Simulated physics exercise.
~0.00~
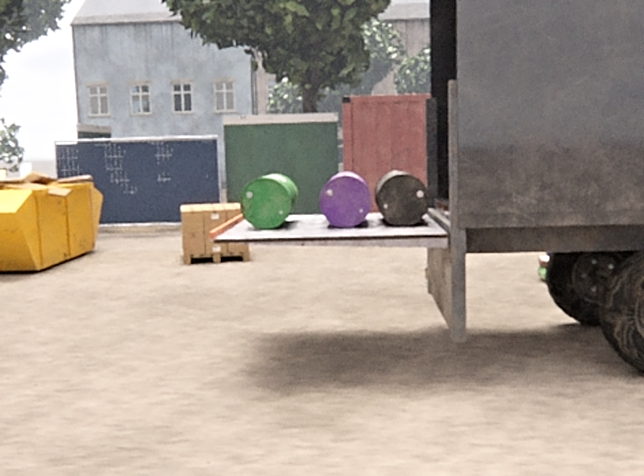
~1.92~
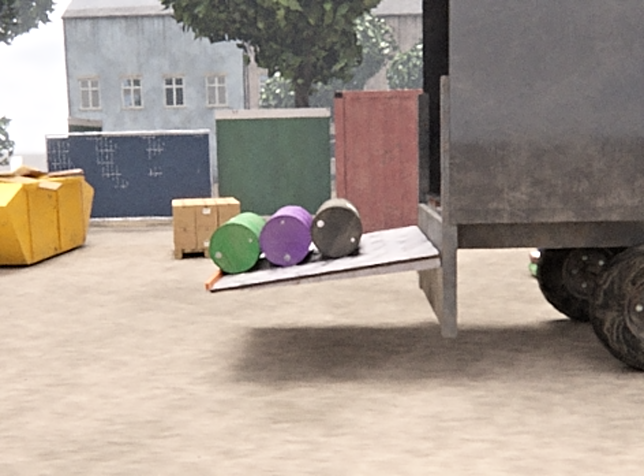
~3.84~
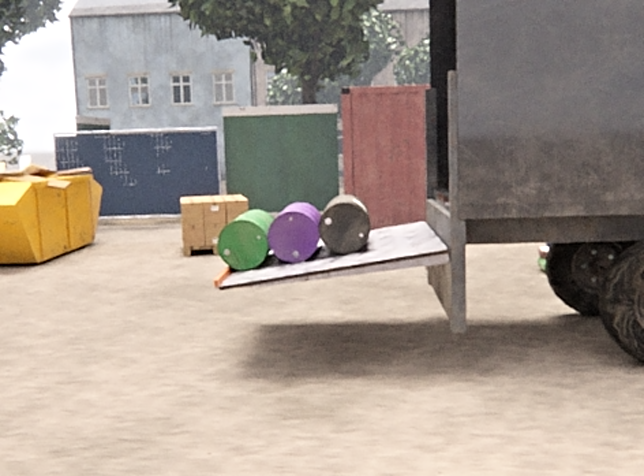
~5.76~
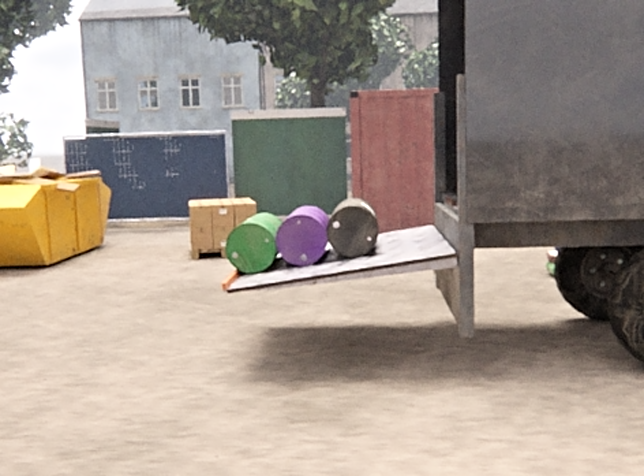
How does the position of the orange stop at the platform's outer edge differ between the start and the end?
At the start the stop is upright on the level platform, while at the end it leans over with the tilted platform.
